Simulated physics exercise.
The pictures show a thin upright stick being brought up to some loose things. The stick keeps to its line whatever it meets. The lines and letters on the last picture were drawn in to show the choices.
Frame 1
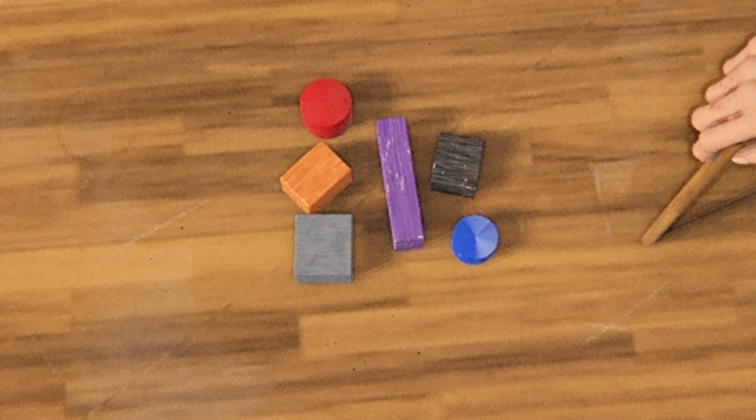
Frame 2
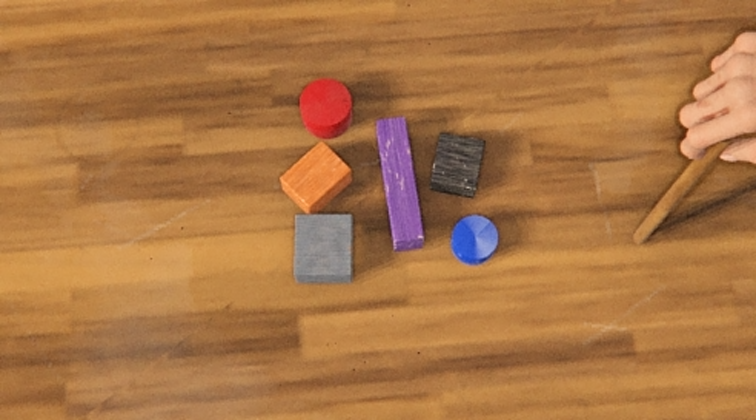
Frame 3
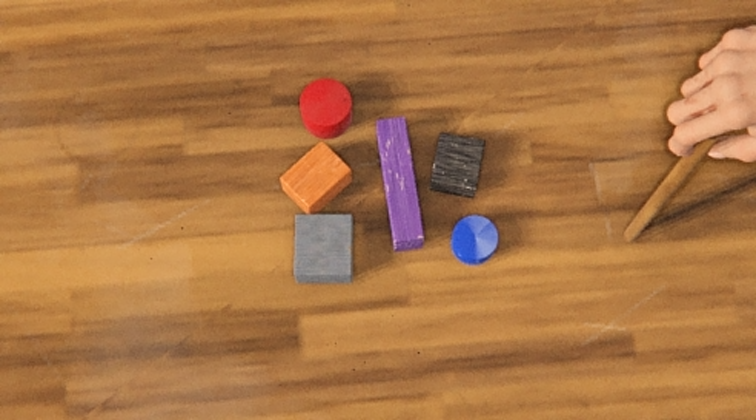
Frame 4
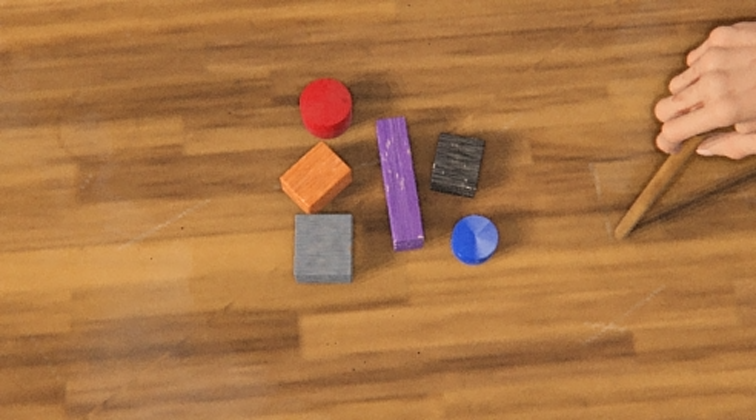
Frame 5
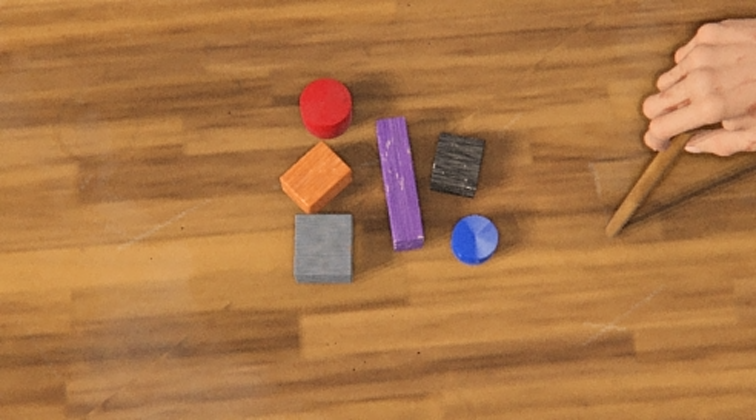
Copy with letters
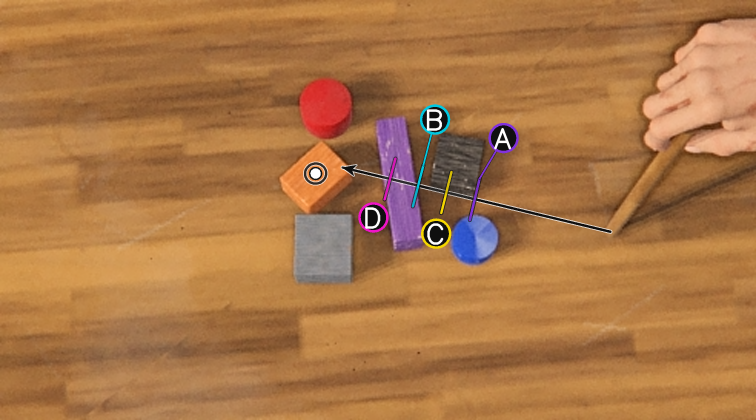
The footage shows a red tin, an orange block, a grey block, a purple bar, a black block and a blue tin on a wooden surface, while a hand at the right moves a thin stick slightly leftward.
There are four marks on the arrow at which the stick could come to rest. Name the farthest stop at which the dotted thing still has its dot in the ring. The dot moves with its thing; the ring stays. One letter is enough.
As far as tick D.
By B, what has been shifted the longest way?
The black block has gone farthest.
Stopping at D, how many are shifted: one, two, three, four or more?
It has moved two.
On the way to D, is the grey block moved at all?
By then, no.
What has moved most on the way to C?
It is the black block.
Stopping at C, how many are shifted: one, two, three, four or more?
It has moved one.
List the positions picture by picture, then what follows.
In the first picture, blue tin (474, 241); red tin (326, 109); purple bar (400, 185).
In the second picture, purple bar (400, 185); orange block (316, 179).
In the third picture, grey block (324, 249); black block (457, 165).
In the fourth picture, blue tin (474, 241); red tin (326, 109).
In the fifth picture, purple bar (400, 185); orange block (316, 179); grey block (324, 249).
On the copy, A at (475, 199); B at (419, 186); C at (447, 193); D at (390, 179); the arrow from (611, 232) to (342, 167); the white dot at (315, 173).
On D. First, foot of the stick (531, 213).
Then, foot of the stick (450, 194); black block (445, 155).
Finally, foot of the stick (390, 179); purple bar (371, 182); black block (436, 149); the dot is still in its ring.
By contrast, A keeps the dot in but is short; B keeps the dot in but is short; C keeps the dot in but is short.
